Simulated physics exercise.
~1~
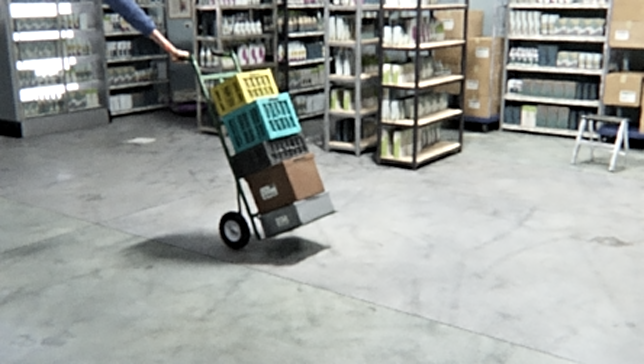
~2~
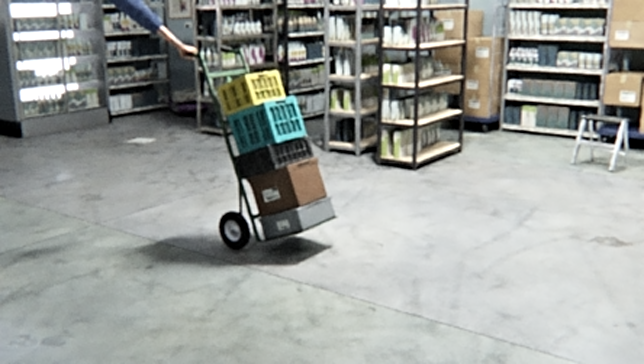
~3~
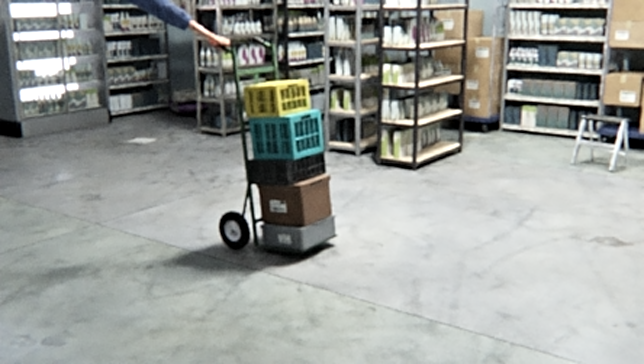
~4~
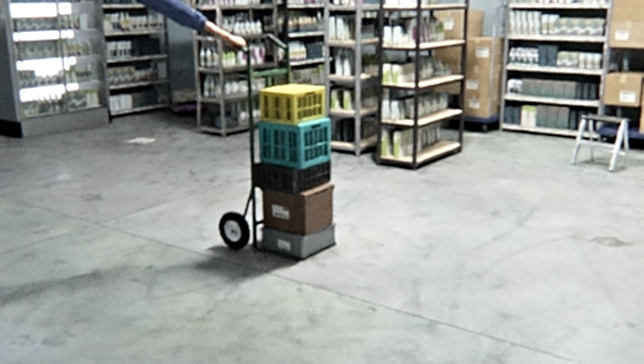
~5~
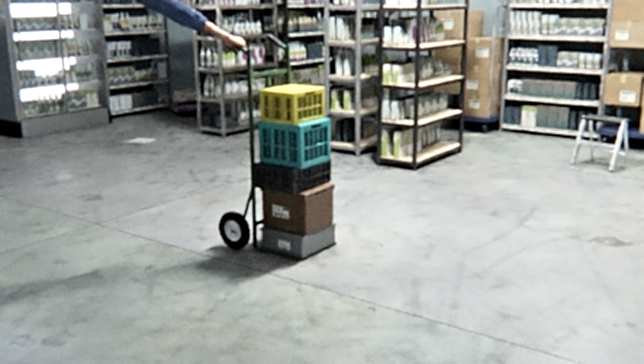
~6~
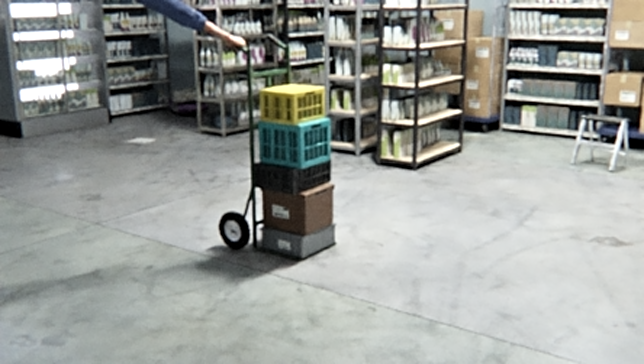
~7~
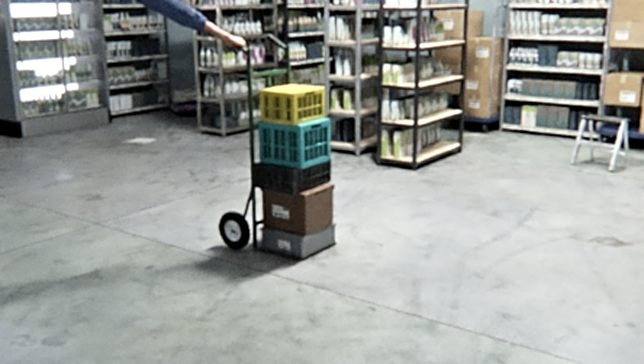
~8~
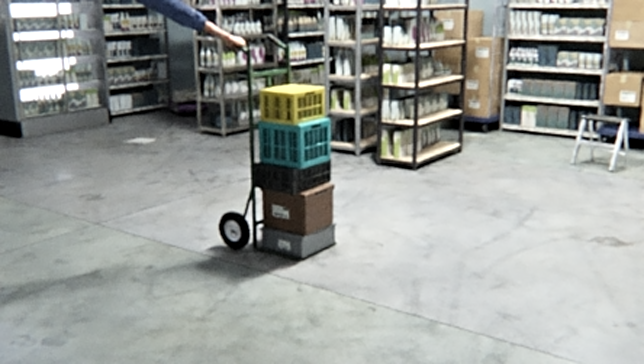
In a storage room with a concrete floor and shelves of bottles along the back, a hand reaching in from the upper left grips a two-wheeled hand truck that leans back to the left. It carries a stack of five containers, with a grey tote at the bottom, then brown, black, turquoise and yellow on top. The arm pushes the handle to the right, slowly at first, and the truck tips forward around its wheels. The leaning stack swings upright with it. The truck settles flat and stops, and all five containers stay neatly stacked, with the hand still on the handle.
